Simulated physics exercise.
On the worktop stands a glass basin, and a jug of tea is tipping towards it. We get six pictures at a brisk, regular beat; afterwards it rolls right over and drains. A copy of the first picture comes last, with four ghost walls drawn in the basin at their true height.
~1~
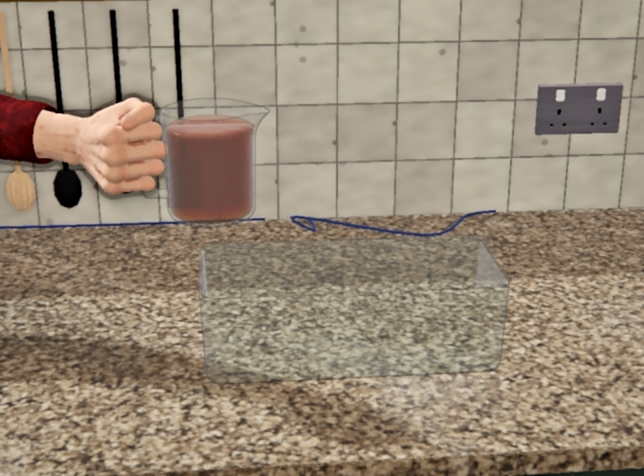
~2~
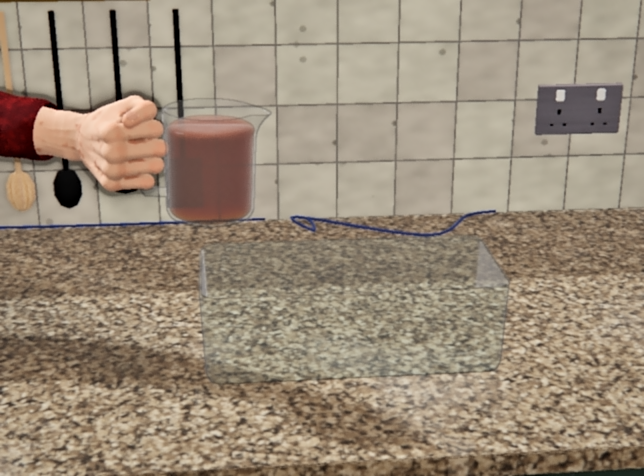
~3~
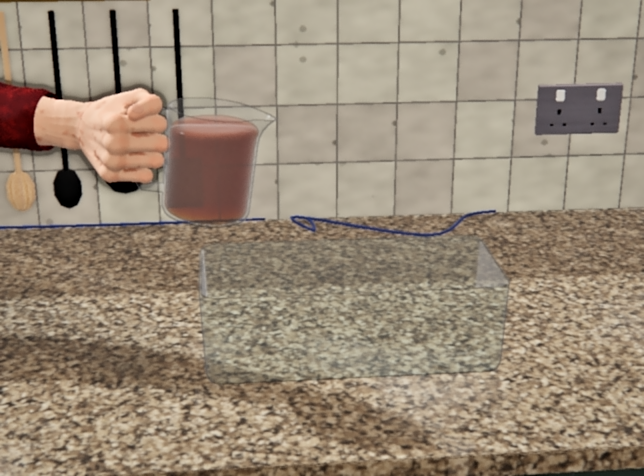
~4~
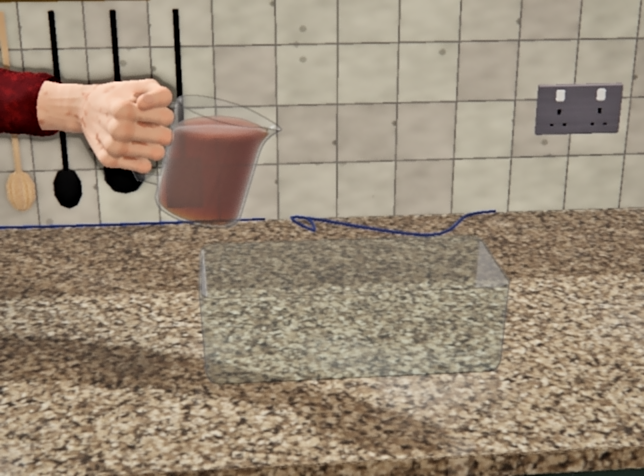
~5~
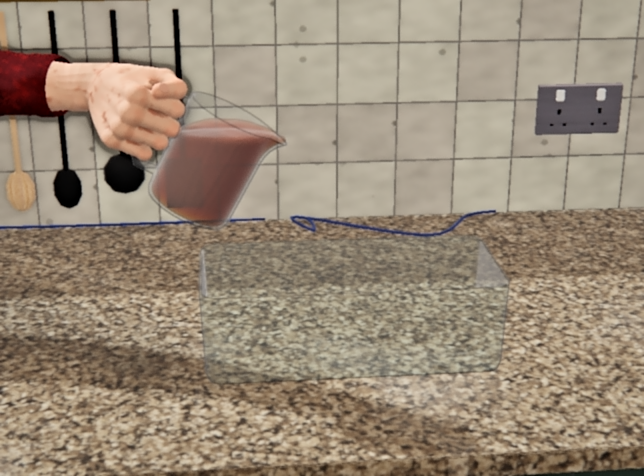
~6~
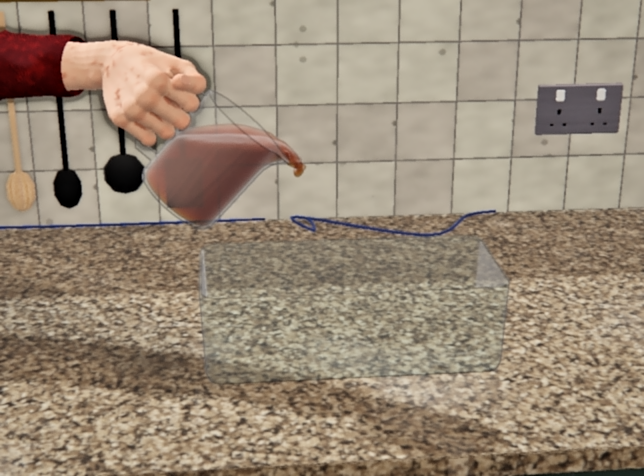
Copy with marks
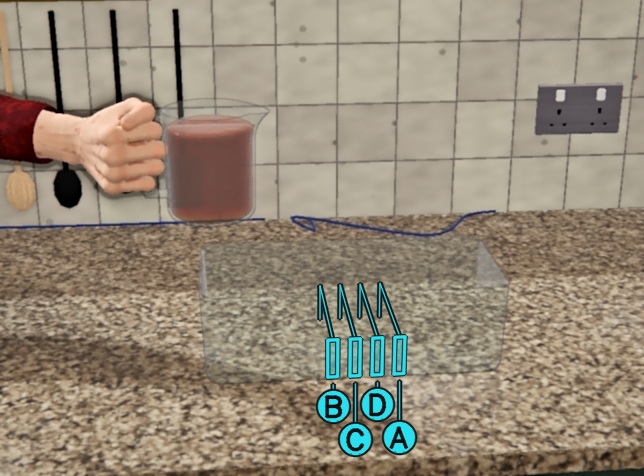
A hand in a red sleeve held a clear jug of reddish-brown tea above a glass basin on the speckled worktop, then gradually tilted it to the right until tea began coming over the lip.
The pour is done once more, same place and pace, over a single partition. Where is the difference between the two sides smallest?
Position B.
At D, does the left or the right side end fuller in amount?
The left one.
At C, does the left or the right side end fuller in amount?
More ends on the left.
On the marked copy, A at (399, 381); B at (333, 384); C at (355, 383); D at (377, 382).
With A, about 92 % ends left of the wall and 6 % right of it; 3 % is lost outside.
With B, about 55 % ends left of the wall and 43 % right of it.
With C, about 82 % ends left of the wall and 12 % right of it; 5 % is lost outside.
With D, about 91 % ends left of the wall and 4 % right of it; 5 % is lost outside.
